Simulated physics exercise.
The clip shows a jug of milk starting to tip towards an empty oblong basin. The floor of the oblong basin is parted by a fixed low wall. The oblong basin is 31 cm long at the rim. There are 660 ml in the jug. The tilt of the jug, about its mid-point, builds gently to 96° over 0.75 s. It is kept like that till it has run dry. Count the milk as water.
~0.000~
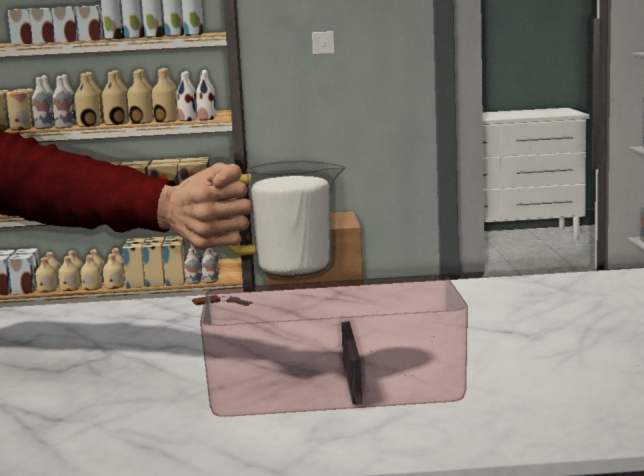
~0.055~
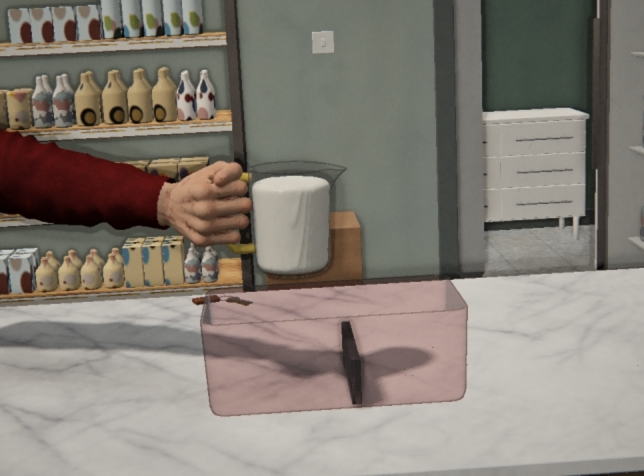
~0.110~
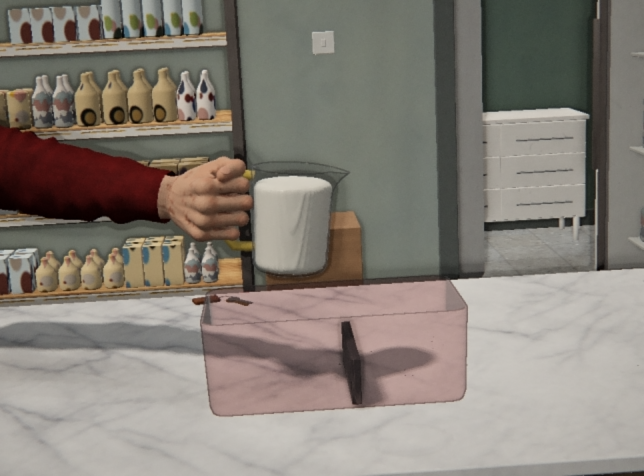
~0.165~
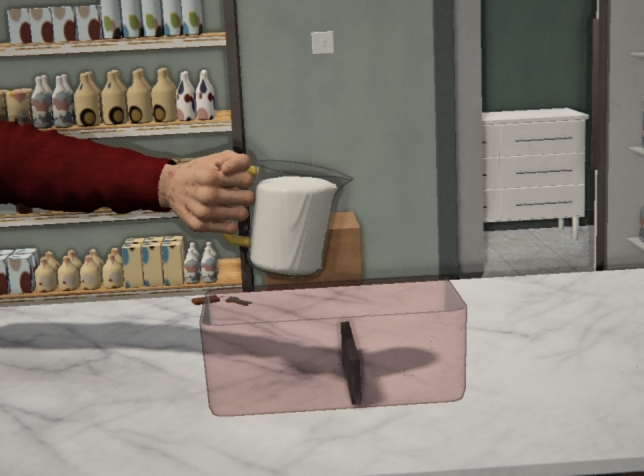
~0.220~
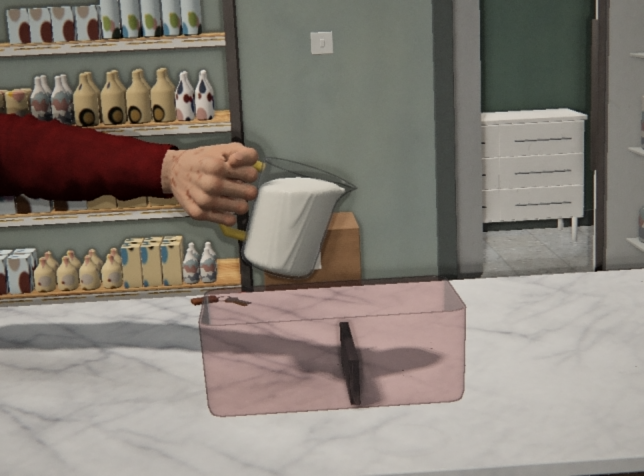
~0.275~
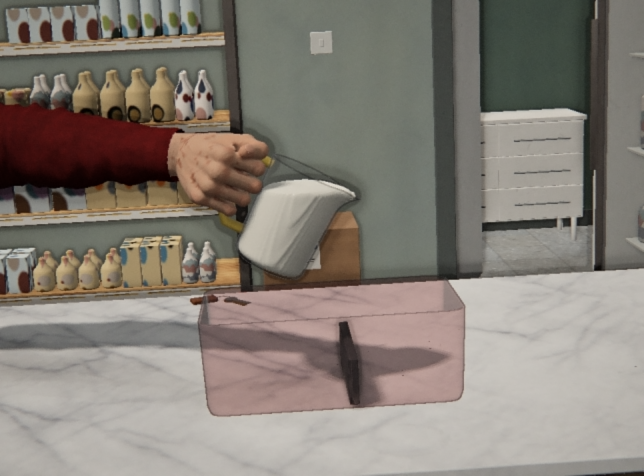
On a marble counter, a red-sleeved arm holds a clear jug of milk upright, then tilts it rightward above a pink basin.
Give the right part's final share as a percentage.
Roughly 95 per cent is past the wall.
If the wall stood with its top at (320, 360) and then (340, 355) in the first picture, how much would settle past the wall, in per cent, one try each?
In turn about 90 and 95 per cent.
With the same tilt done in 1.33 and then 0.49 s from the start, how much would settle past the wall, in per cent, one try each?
In turn about 95 and 90 per cent.
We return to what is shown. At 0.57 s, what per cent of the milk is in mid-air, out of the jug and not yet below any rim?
Near 18 in a hundred.
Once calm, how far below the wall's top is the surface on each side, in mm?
Some 58 mm on the left and 26 mm on the right.
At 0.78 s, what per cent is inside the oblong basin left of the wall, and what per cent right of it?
Near 1 on the left, 58 on the right.
After 0.57 s the tilt is 83° and 68 per cent is still to pour, 0 is left of the wall and 15 right of it.
After 0.78 s the tilt is 96° and 27 per cent is still to pour, 1 is left of the wall and 59 right of it.
After 1.01 s the tilt is 96° and 8 per cent is still to pour, 2 is left of the wall and 84 right of it.
After 1.25 s the tilt is 96° and 2 per cent is still to pour, 3 is left of the wall and 92 right of it.
In the end 3 per cent lies left of the wall, 95 right of it and 2 outside.
